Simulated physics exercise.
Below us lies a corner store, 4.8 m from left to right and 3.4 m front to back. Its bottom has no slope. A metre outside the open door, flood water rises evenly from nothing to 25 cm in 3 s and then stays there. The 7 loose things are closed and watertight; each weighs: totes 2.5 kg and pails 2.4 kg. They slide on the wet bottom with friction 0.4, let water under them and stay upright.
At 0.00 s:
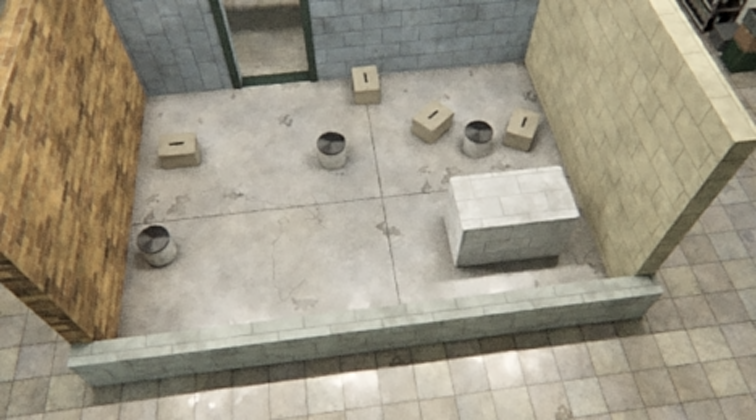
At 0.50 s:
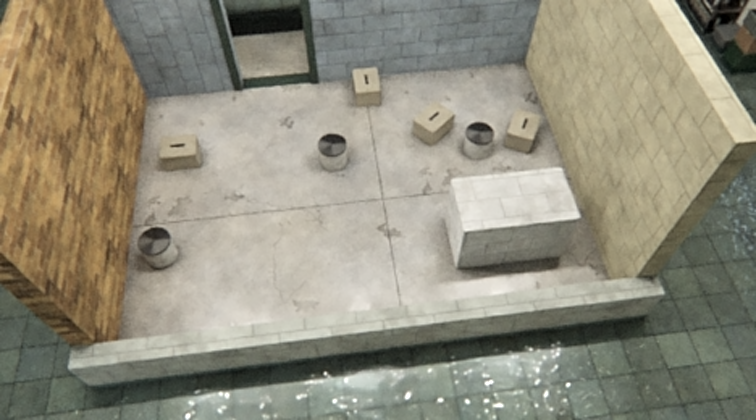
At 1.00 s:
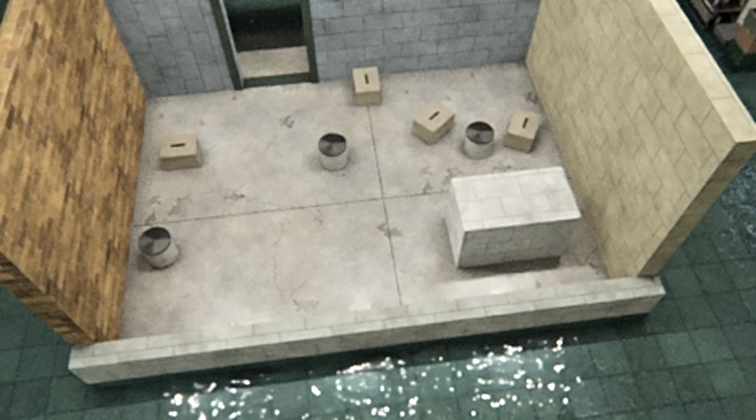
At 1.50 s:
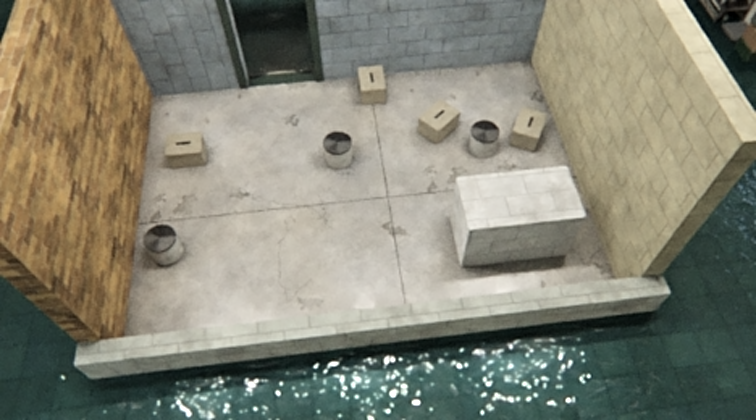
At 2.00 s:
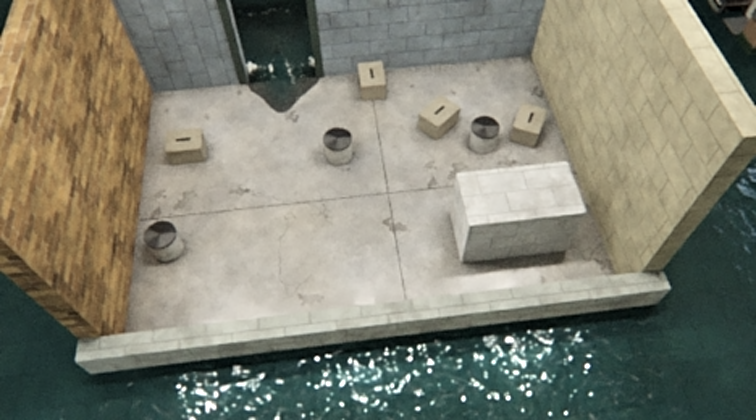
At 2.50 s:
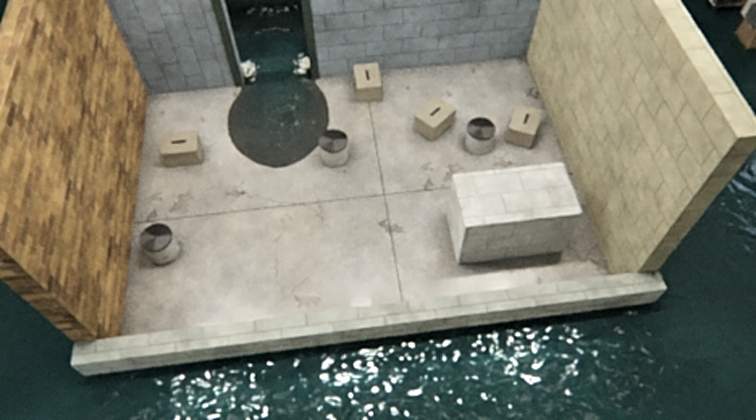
Dark green water spreads over the tiled ground outside a walled room seen from above, then enters through the open doorway and forms a rounded pool on the floor, while the scattered boxes, metal pails and white block stay put.
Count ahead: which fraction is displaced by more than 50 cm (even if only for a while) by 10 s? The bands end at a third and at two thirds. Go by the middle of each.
It is one to two thirds.
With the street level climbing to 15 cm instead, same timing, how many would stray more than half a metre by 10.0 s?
Then 3.
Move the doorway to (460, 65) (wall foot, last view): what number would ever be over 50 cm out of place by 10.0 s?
In that case 6 of them.
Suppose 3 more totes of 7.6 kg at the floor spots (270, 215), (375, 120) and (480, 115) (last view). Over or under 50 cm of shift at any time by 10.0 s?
In that order: Over, under, under.
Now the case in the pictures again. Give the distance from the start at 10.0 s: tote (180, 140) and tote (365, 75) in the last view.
In turn: 200 cm, 0 cm.
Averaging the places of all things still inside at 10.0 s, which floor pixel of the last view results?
At about (382, 161).
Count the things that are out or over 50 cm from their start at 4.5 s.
I count 2.
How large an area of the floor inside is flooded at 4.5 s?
Roughly 11.0 m2.
After 3.5 s 0 of 7 are over 50 cm from their spots; 0 afloat.
After 4.5 s 2 of 7 are over 50 cm from their spots; 1 afloat.
After 7.0 s 3 of 7 are over 50 cm from their spots; 3 afloat.
After 10.0 s 4 of 7 are over 50 cm from their spots, and 4 have been at some point; 6 afloat.
